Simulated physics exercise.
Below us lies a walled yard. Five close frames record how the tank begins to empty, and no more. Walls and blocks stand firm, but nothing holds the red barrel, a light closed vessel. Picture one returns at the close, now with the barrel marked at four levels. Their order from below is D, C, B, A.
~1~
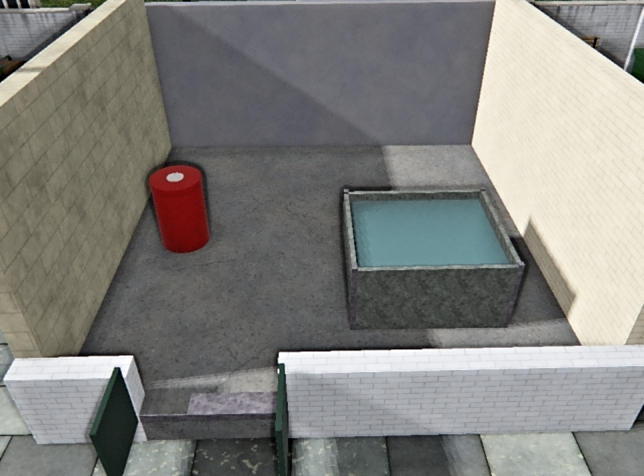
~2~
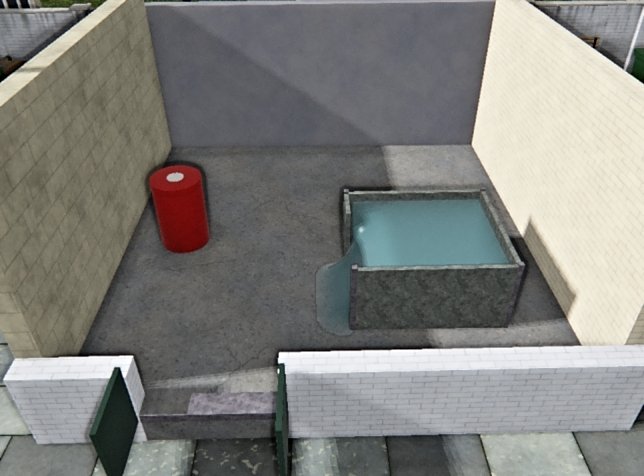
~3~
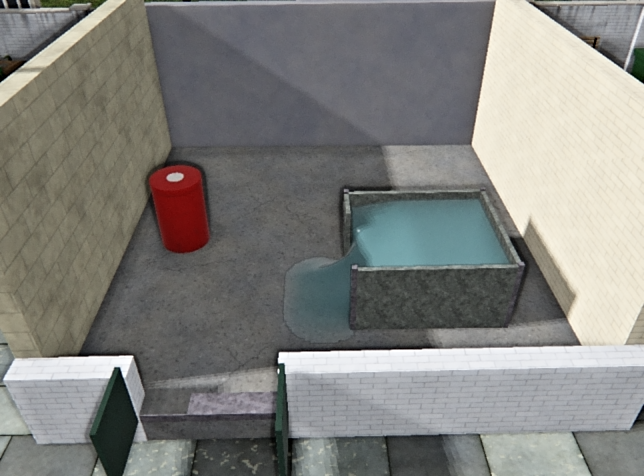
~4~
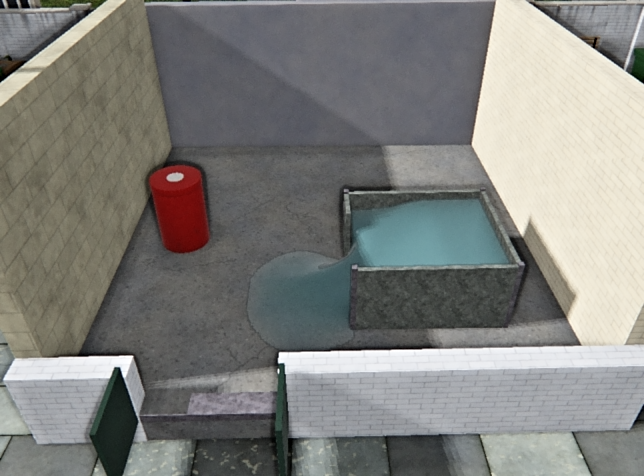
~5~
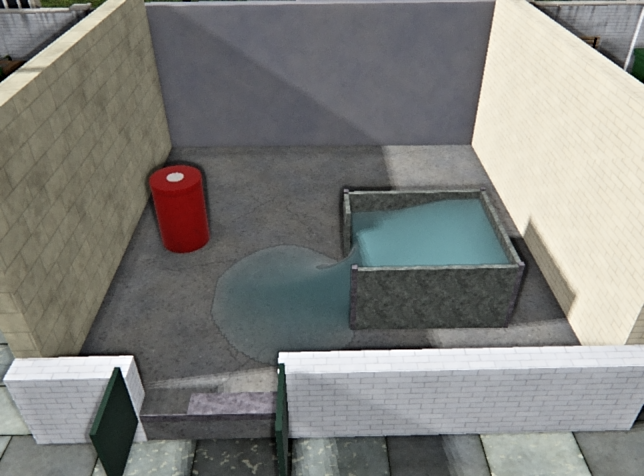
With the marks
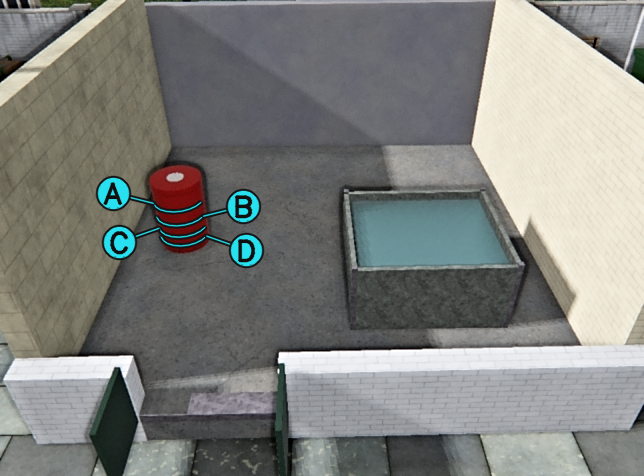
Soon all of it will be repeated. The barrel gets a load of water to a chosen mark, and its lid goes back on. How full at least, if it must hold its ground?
C.
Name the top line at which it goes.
D it is.
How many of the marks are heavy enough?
Three of the four.
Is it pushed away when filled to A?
No, that is safe.
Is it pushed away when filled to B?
No, that is safe.
In cyan, A at (173, 211); B at (176, 225); C at (179, 237); D at (180, 245); from the bottom up D, C, B, A.
With A, it does not move.
With B, it does not move.
With C, it does not move.
With D, it is pushed about its own width away.
